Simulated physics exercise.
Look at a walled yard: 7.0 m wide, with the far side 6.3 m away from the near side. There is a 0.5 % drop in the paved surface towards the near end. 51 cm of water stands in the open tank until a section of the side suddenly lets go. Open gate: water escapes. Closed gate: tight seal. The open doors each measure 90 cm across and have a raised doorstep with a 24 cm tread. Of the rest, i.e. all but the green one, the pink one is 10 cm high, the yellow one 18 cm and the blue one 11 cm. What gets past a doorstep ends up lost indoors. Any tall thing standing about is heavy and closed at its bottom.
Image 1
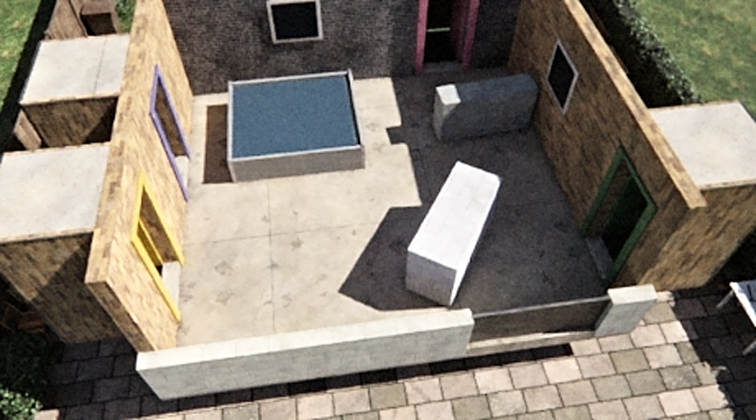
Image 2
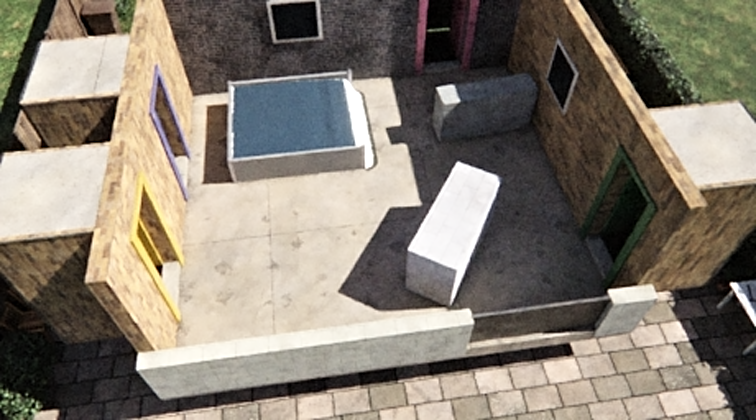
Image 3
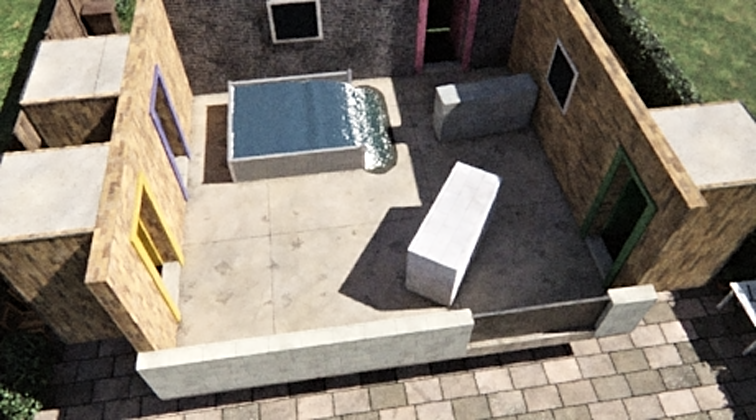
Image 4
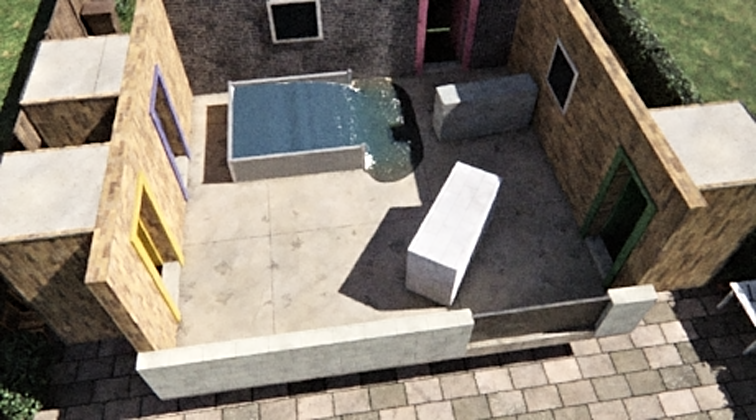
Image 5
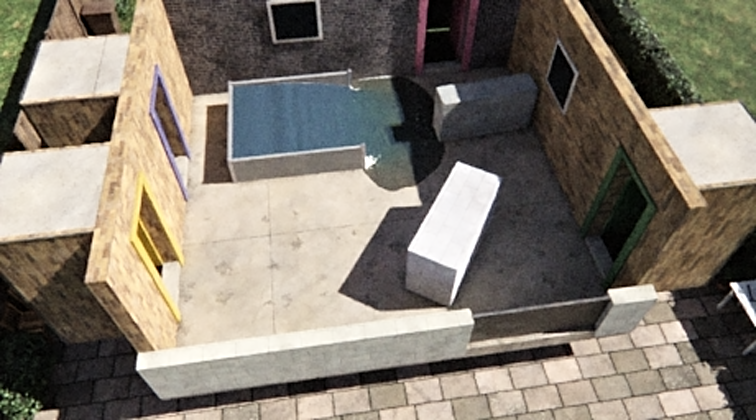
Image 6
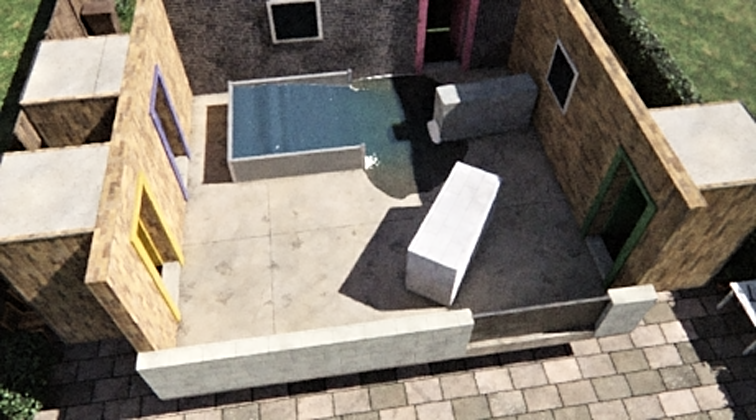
A walled yard with a pale paved floor is seen from high above its near side, with brown brick walls left and right and a dark wall behind. A tank of blue water stands at the back left, with a grey block and a white block to its right and purple, yellow, green and pink openings around. The tank's right side opens and water pours out, spreading rightward across the floor to the grey block, while the camera stays still.
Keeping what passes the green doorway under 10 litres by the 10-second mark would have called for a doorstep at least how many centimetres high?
It would have called for about 11 cm.
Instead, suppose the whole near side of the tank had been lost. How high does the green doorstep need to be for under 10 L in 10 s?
Then the minimum is about 10.5 cm.
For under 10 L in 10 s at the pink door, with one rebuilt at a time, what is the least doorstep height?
The pink one would have to be about 23 cm high.
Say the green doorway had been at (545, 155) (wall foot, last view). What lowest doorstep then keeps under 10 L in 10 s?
It needs roughly 12.0 cm.
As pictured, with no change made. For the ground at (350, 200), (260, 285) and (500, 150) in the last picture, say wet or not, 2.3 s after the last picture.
Status: Clear / clear / submerged.
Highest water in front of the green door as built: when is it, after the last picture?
I'd say near 2.6 seconds.
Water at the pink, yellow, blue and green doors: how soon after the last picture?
Pink 0.2 s, yellow 7.0 s, blue 7.5 s, green 1.6 s.
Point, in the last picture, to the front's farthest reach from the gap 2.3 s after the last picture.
Lab note: Front tip approx. at (609, 314).
Then, 0.7 s after the last picture water covers 30 % of the floor, deepest (33 cm) near (431, 131); it has not reached the green door.
Then, 2.3 s after the last picture water covers 40 % of the floor, deepest (38 cm) near (517, 103); 13 cm at the green door, 0 litres in over its 13 cm doorstep.
Then, 9.3 s after the last picture water covers 90 % of the floor, deepest (12 cm) near (175, 374); 7 cm at the green door, 3 litres in over its 13 cm doorstep.
At the green door as built, the water peaked near 14 cm, 2.5 s after the last picture.
With a doorstep of 9.5 cm, 20 litres would have come in within the 10 s; with 13 cm, 3 litres. So under 10 litres takes about 11 cm.
